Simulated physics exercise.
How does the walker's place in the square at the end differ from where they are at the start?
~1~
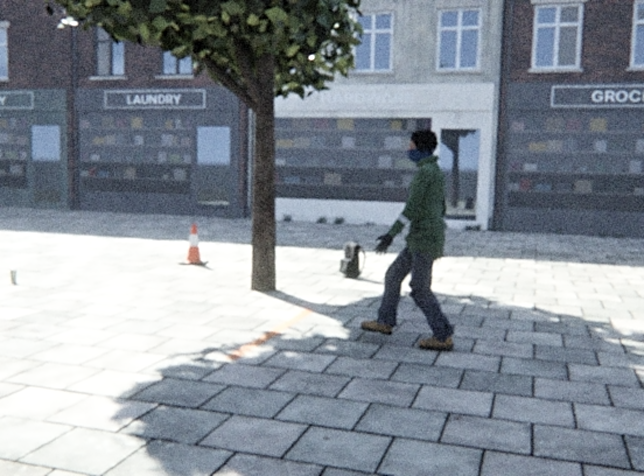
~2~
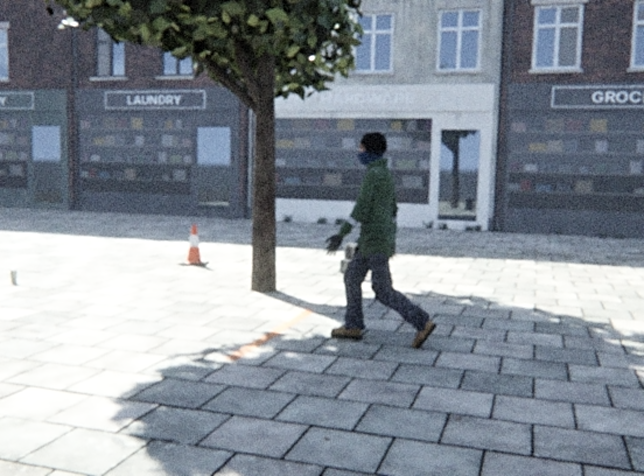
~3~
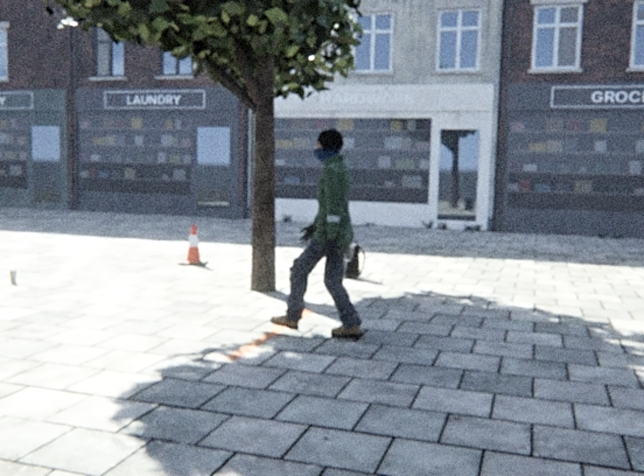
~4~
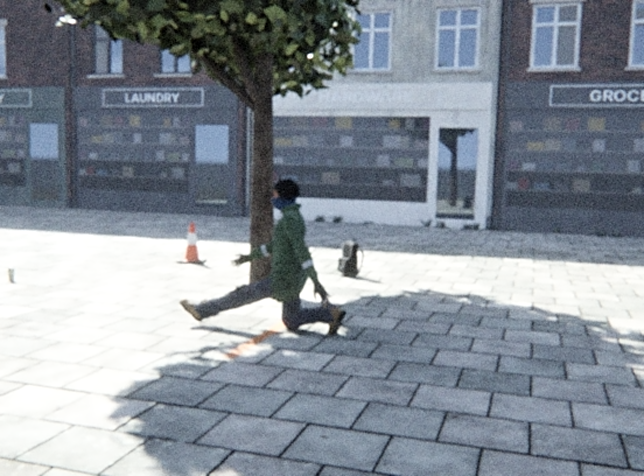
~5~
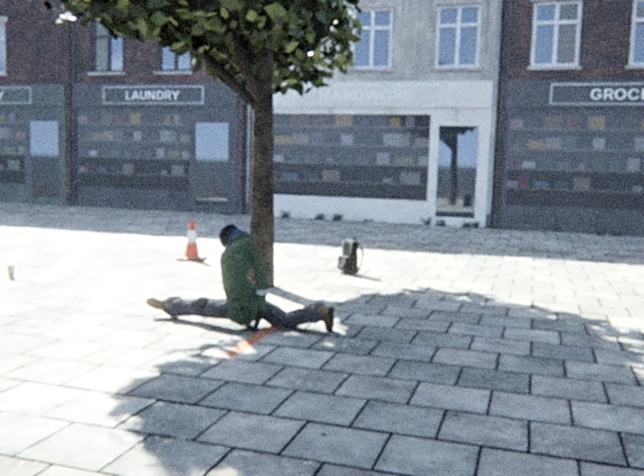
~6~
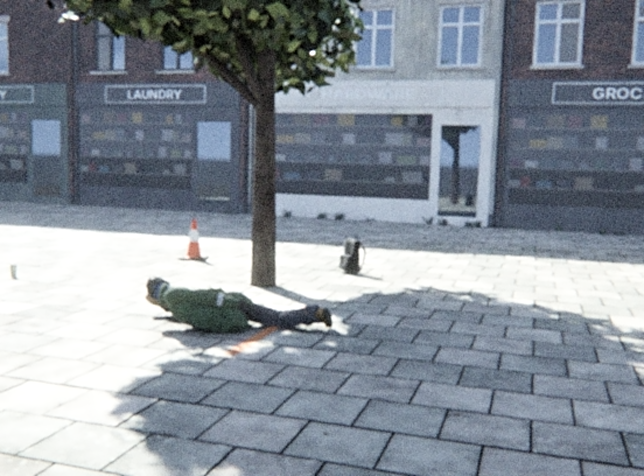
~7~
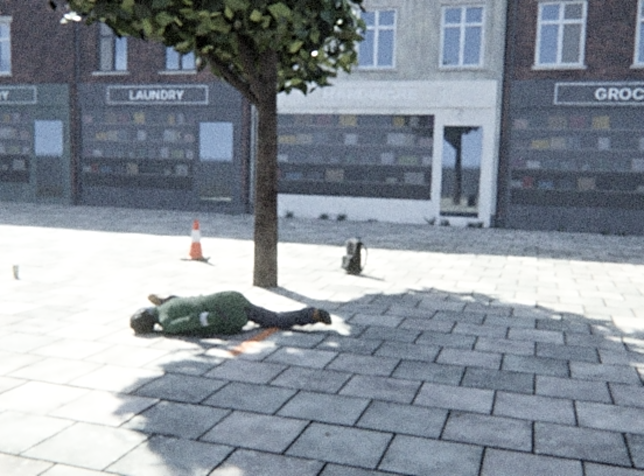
At the start the walker is upright to the right of the tree trunk, before reaching the orange tape. By the end they are lying on the paving farther left, with head, chest and hips beyond the tape.
On a paved square in front of a row of shops, a person in a green top and dark trousers walks left through the shade of a tree, passing a backpack that stands on the ground. Nearing a strip of orange tape on the paving, the walker suddenly sinks low, legs spreading wide apart. The body drops to the ground by the trunk and slumps forward over the tape, then topples flat to the left. It ends lying still, with head, chest and hips past the tape and the legs trailing to the right.
